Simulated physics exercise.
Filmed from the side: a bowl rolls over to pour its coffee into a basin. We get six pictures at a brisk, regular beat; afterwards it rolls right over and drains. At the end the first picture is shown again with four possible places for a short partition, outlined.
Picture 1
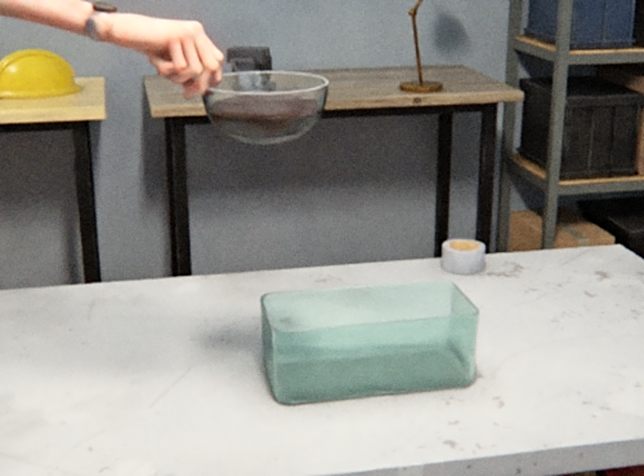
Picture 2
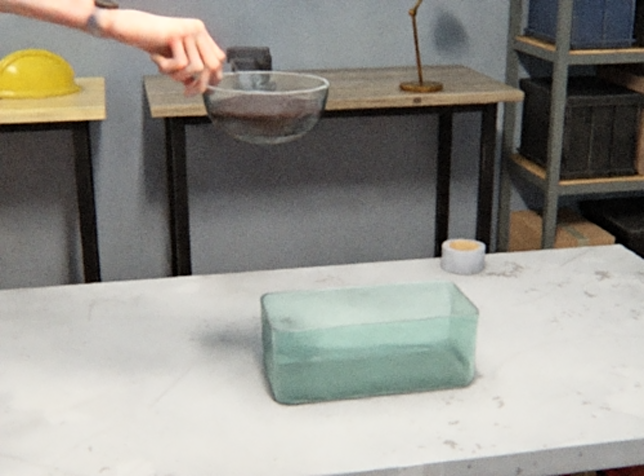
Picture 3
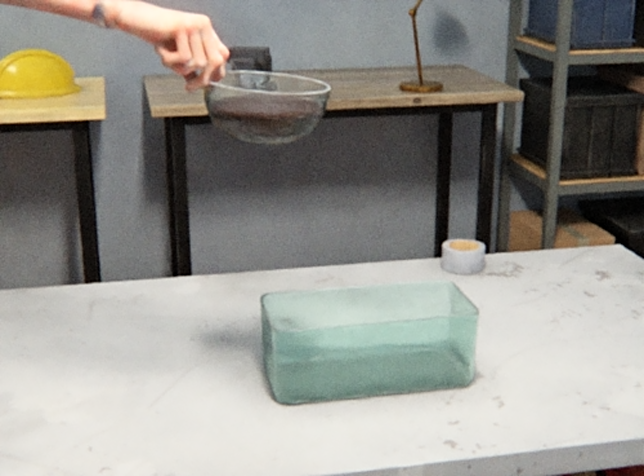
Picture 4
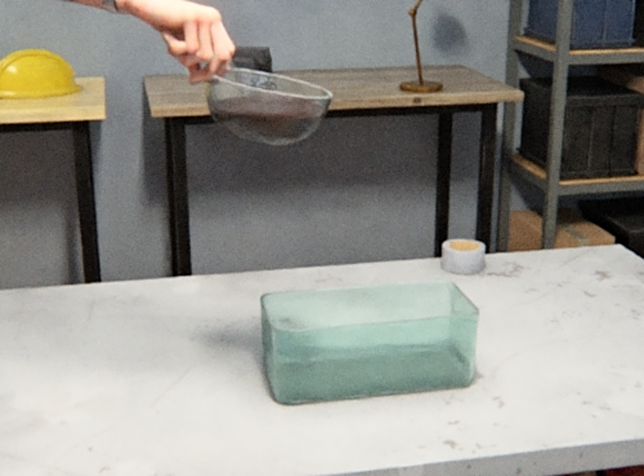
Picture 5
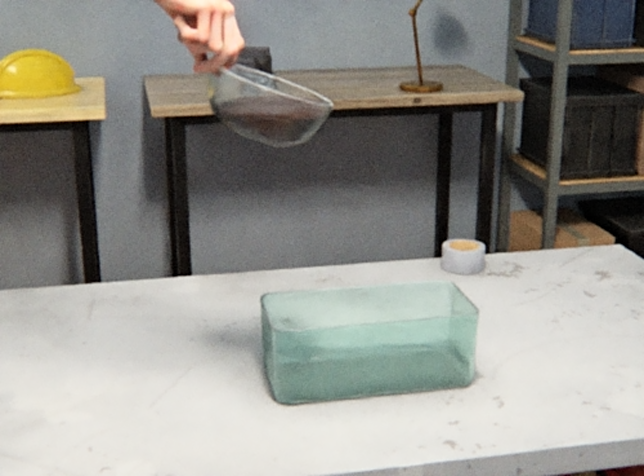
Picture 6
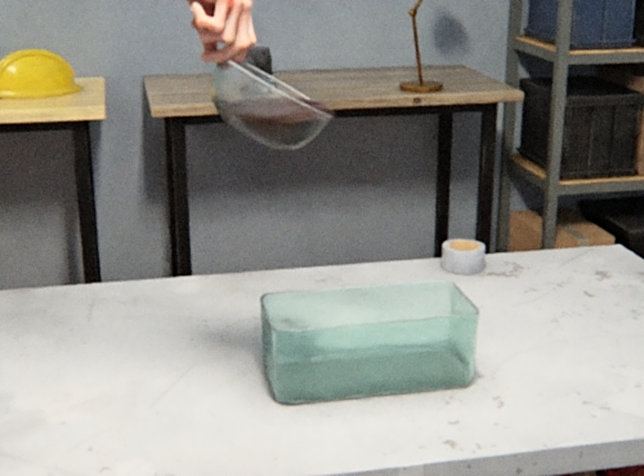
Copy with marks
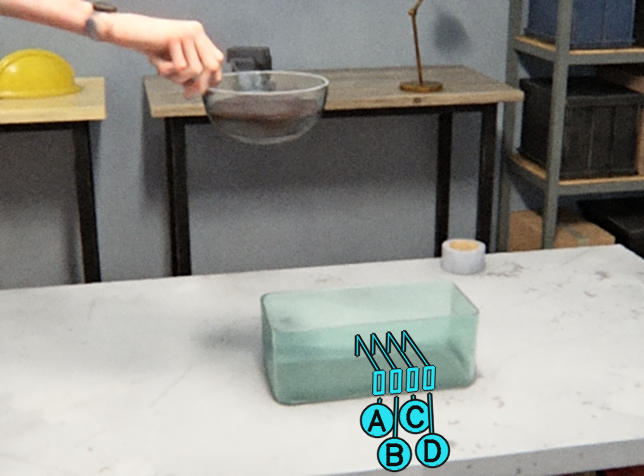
A hand held a clear glass bowl of dark liquid above a greenish glass basin on a pale table, then gradually tilted it to the right until the liquid reached the rim.
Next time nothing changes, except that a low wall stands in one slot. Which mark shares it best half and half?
Take B.
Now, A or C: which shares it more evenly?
That is position A.
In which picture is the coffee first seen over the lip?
In picture 6.
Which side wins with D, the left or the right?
The left side.
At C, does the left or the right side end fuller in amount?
More ends on the left.
On the marked copy, A at (379, 399); B at (396, 397); C at (413, 395); D at (429, 394).
For position A, about 32 % ends left of the wall and 64 % right of it; 3 % is lost outside.
For position B, about 50 % ends left of the wall and 47 % right of it; 3 % is lost outside.
For position C, about 82 % ends left of the wall and 15 % right of it; 3 % is lost outside.
For position D, about 84 % ends left of the wall and 12 % right of it; 4 % is lost outside.
